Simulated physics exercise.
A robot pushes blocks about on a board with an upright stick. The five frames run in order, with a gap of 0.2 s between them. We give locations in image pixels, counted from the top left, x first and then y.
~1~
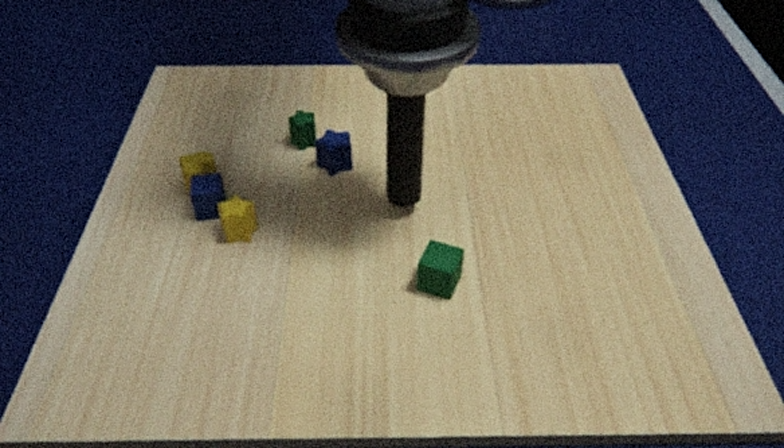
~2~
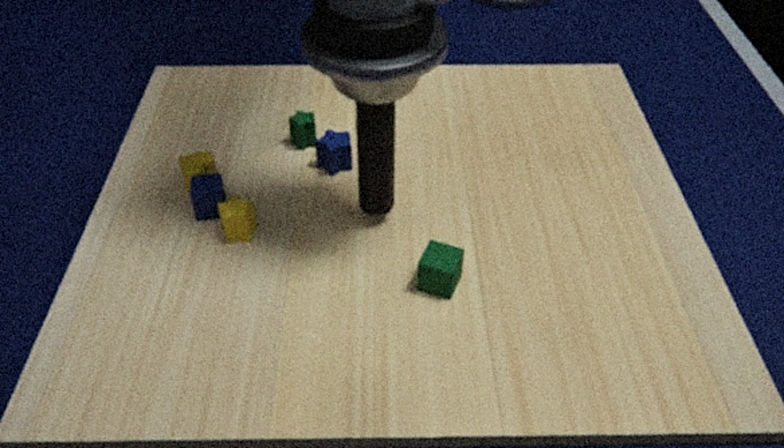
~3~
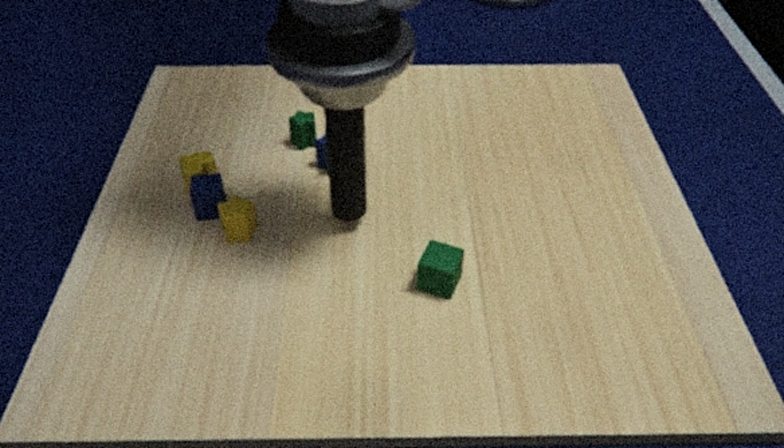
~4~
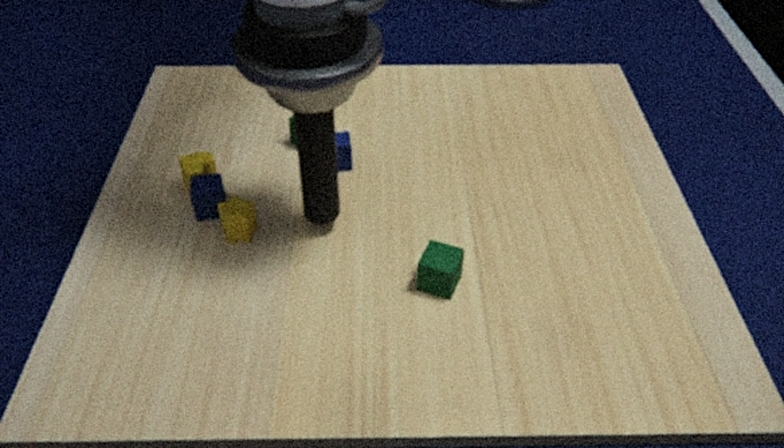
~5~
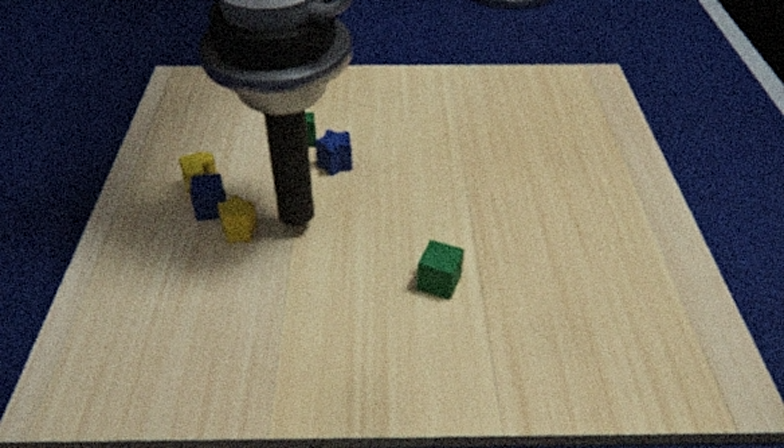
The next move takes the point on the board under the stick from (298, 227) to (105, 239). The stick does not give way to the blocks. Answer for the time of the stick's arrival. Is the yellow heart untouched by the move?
Final answer: Yes.
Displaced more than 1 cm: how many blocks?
It should be one.
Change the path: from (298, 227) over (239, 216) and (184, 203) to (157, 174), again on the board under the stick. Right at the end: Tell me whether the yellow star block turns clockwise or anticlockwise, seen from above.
Short answer: Counterclockwise.
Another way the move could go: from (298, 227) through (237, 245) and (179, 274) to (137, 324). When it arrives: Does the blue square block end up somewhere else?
The answer is no.
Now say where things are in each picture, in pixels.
In the first frame, stick's lower end (404, 196); yellow heart (195, 161); yellow star block (235, 206).
In the second frame, stick (377, 204); blocks still.
In the third frame, stick (349, 210); blocks still.
In the fourth frame, stick (322, 213); blocks still.
In the fifth frame, stick (297, 214); yellow heart (195, 161); yellow star block (235, 206).
What follows on the original path. One third of the way, stick (230, 218); yellow star block (196, 214), turned 40° anticlockwise.
Two thirds of the way, stick (166, 222); yellow star block (133, 224), turned 60° anticlockwise.
At the end, stick (100, 227); yellow heart still; yellow star block (97, 234), turned 120° anticlockwise.
